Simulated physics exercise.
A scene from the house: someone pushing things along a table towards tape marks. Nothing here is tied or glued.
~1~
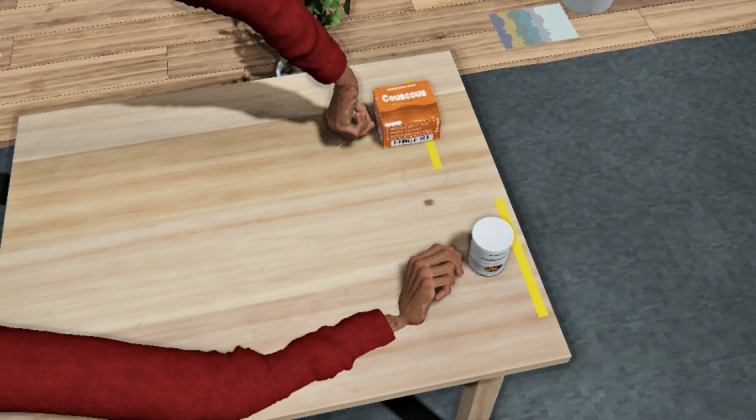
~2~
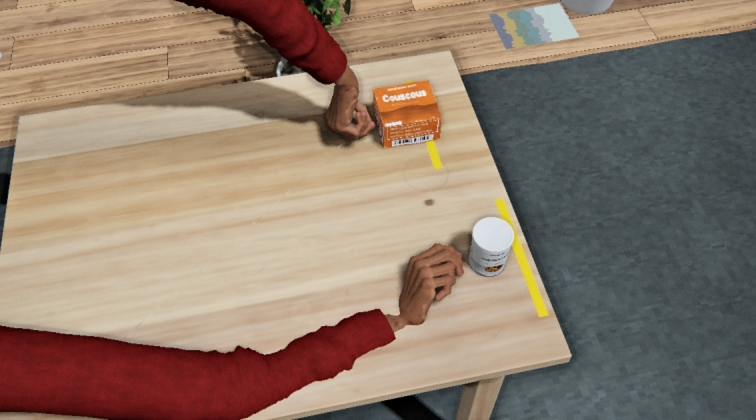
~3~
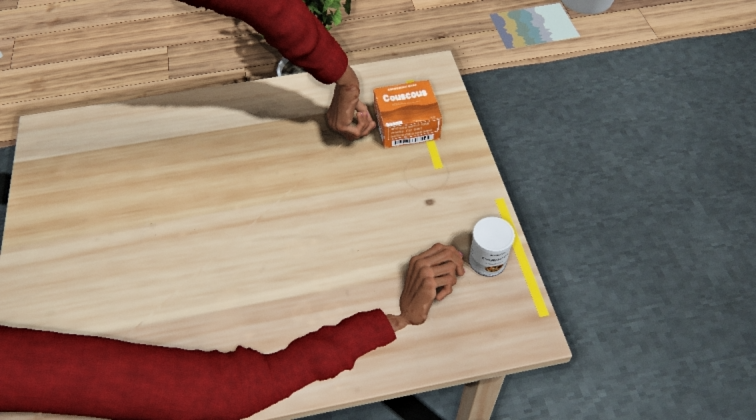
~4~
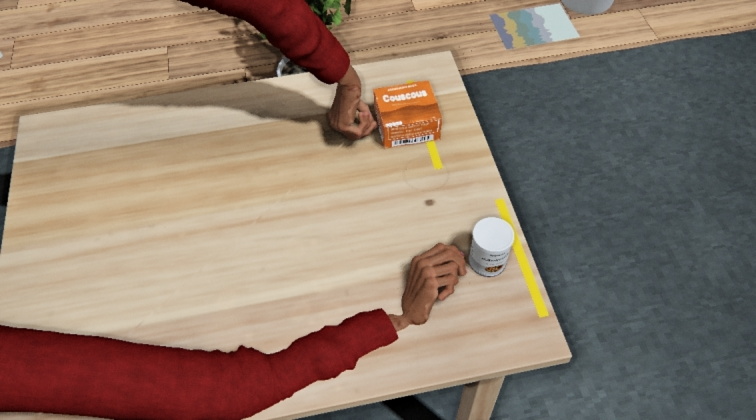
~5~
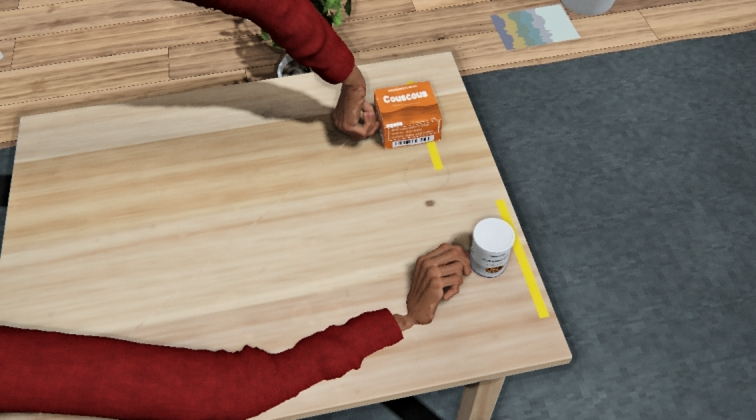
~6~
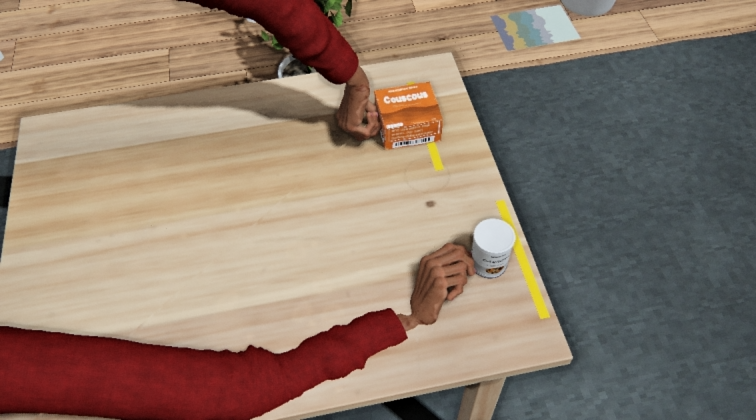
Two hands in red sleeves barely move, edging slightly right in the later part of the clip behind an orange couscous box and a white tin, which shift by a sliver at most. They rest on a pale wooden table, seen from above by a still camera, with wooden flooring and a dark grey rug beyond. The box sits at upper right, the tin below it, near yellow tape strips.
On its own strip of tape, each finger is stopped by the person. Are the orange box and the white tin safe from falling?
Well, the orange box remains on the tabletop, and the white tin goes off the side.
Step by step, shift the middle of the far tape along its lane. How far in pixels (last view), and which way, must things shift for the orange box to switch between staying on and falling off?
A shift of 20 pixels to the right.
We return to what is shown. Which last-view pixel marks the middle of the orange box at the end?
About (457, 108).
Then, 1.00 s after the last picture, orange box moved about its own width near (454, 108); white tin tipped 15° from how it was near (550, 240).
Then, 1.36 s after the last picture, orange box moved about its own width near (457, 108); white tin falling near (556, 346).
By the end, the orange box is still on the table, near (457, 108); the white tin drops to the floor.
